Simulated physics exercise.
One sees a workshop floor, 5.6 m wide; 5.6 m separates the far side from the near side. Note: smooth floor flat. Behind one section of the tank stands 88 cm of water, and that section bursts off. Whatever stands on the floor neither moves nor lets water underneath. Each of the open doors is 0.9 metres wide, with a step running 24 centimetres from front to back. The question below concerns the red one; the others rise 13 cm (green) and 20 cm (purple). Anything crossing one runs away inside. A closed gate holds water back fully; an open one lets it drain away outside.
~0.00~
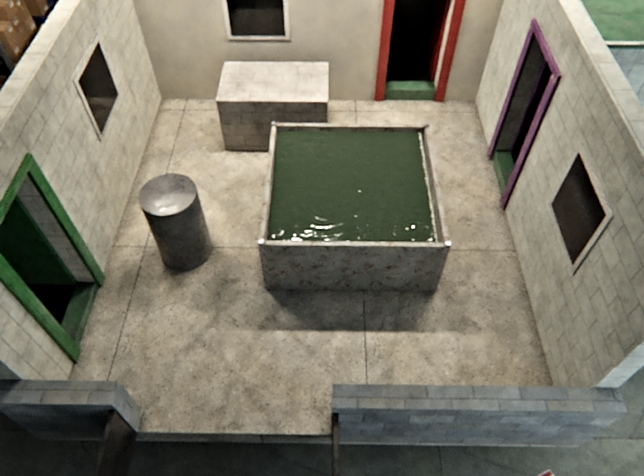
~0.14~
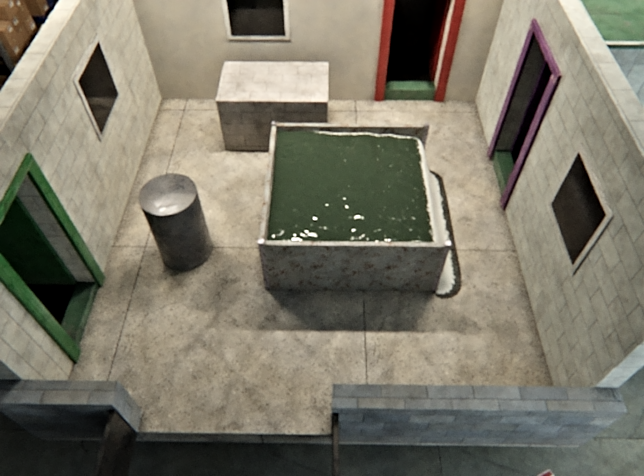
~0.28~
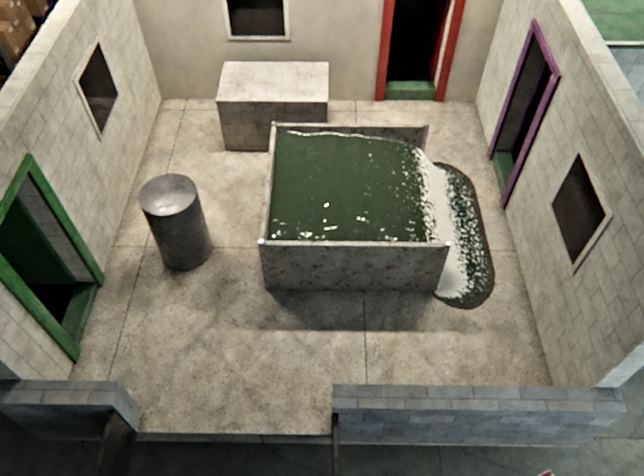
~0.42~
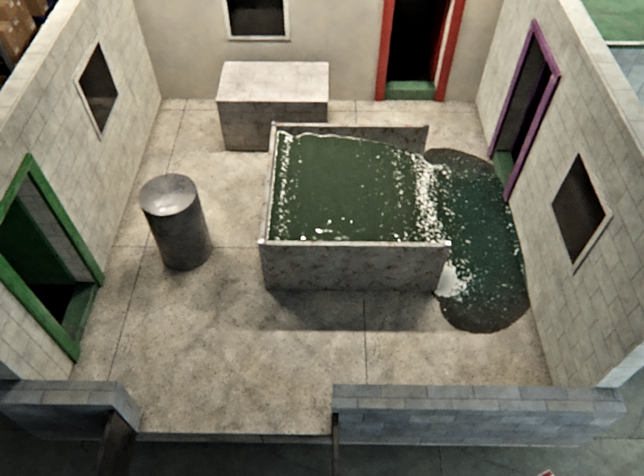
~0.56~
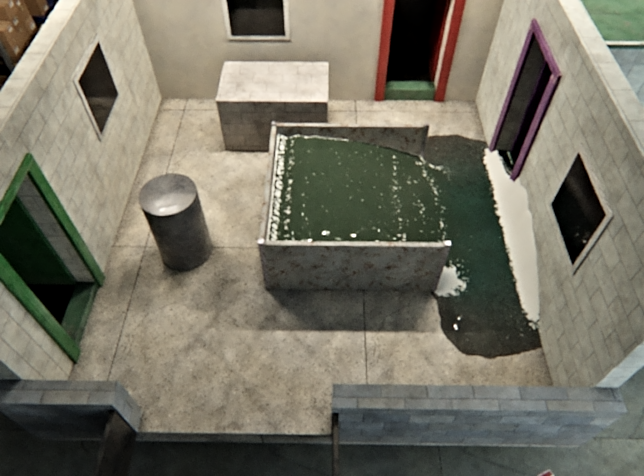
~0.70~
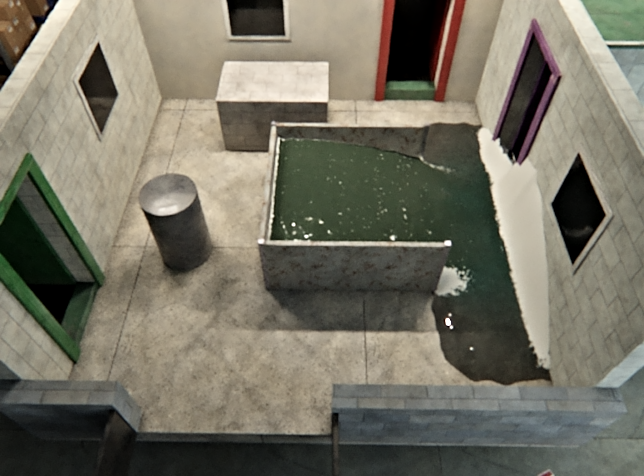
Square tank of green water losing its right side, the water pouring out and spreading across the floor to the right wall.
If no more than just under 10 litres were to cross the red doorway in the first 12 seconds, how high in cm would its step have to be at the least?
It would need to be about 29 cm high.
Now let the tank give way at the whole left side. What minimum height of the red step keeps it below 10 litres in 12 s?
Then it needs around 6.5 cm.
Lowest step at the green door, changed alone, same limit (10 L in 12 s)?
About 21 cm at green.
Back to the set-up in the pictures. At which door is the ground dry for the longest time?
Door: Green.
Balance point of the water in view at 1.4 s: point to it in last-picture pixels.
Look at about (421, 231) in the last view.
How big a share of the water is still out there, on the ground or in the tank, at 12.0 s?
I'd estimate some 74 in a hundred.
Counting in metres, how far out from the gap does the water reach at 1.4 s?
Some 3.2 m out.
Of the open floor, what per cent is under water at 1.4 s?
Approximately 25 % of the floor.
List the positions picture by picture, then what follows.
The first picture shows the tank at (352, 183) is whole and still, 88 cm deep; the red door at (417, 50) is dry.
In the second picture, the front is at (454, 271), 0.3 m from the gap at (426, 210); 0.6 m2 of floor is wet, 88 cm left at the back.
In the third picture, the gap is at (426, 214), the front 0.8 m out at (488, 283); the back of the tank holds 88 cm.
In the fourth picture, the gap is at (425, 216), the front 1.3 m out at (528, 295); the back of the tank holds 82 cm.
In the fifth picture, water pours out at (425, 216) and has run 1.4 m, to (540, 337); about 17 cm deep outside, 74 cm at the back.
In the sixth picture, the gap is at (425, 217), the front 1.7 m out at (550, 374); the back of the tank holds 75 cm; the red door at (417, 50), 2.9 m from the gap, is still 0.9 m from the nearest water.
After 1.4 s water covers 25 % of the floor, deepest (62 cm) near (500, 236); it has not reached the red door.
After 3.0 s water covers 70 % of the floor, deepest (38 cm) near (477, 107); 29 cm at the red door, 20 litres in over its 23 cm step.
After 12.0 s water covers 100 % of the floor, deepest (14 cm) near (258, 224); 9 cm at the red door, 33 litres in over its 23 cm step.
At the red door as built, the water arrived by 1.5 s and peaked near 30 cm at 2.8 s.
With a step of 23.5 cm, 30 litres would have come in within the 12 s; with 32 cm, 4 litres. So under 10 litres takes about 29 cm.
